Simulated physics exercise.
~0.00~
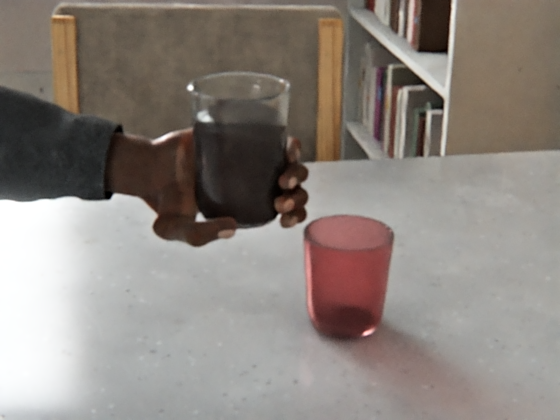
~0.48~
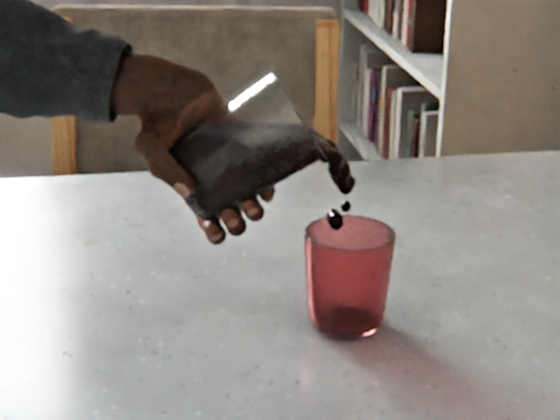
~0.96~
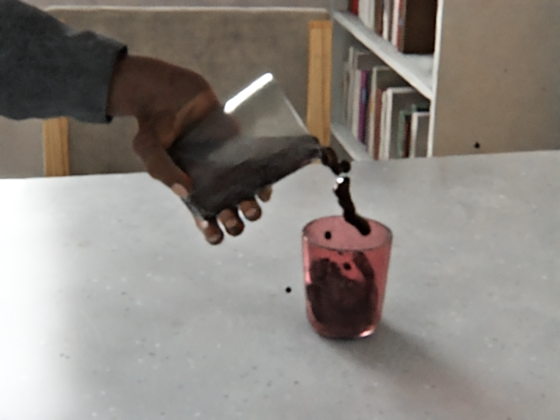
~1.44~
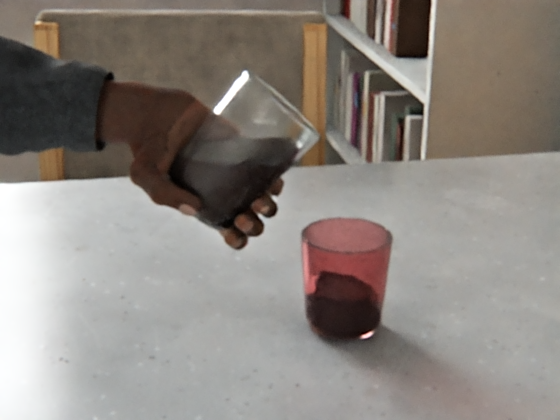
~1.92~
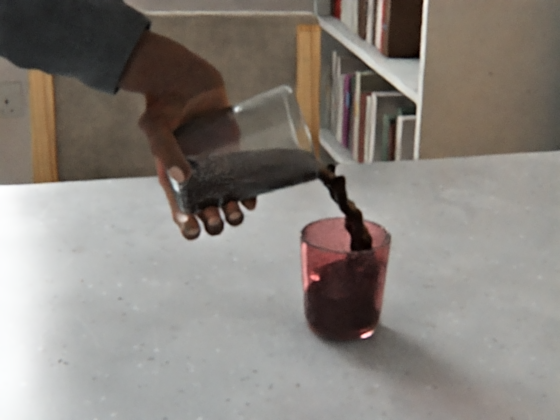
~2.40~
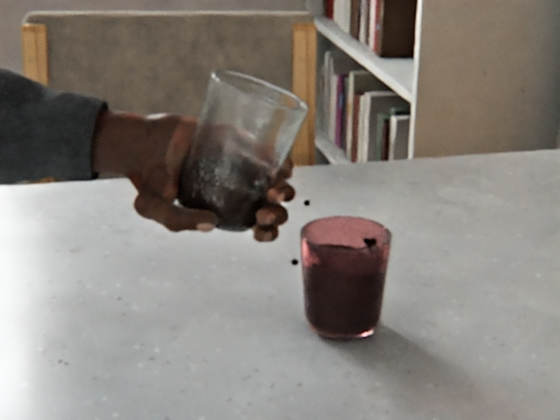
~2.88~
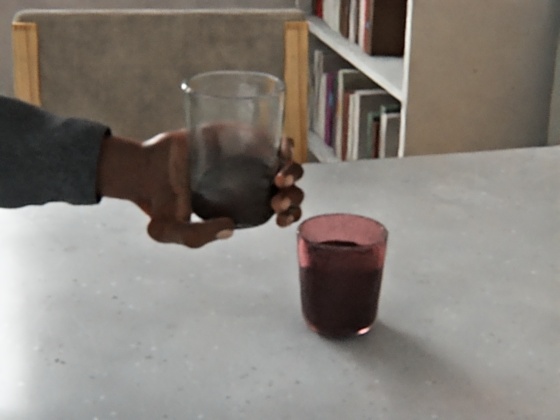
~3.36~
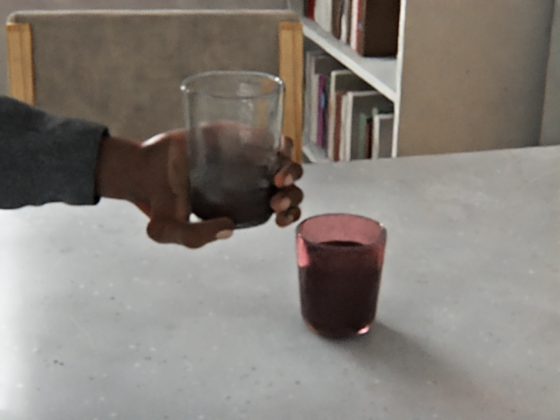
A hand tips dark liquid from a clear tumbler into a red glass twice, nearly filling it.
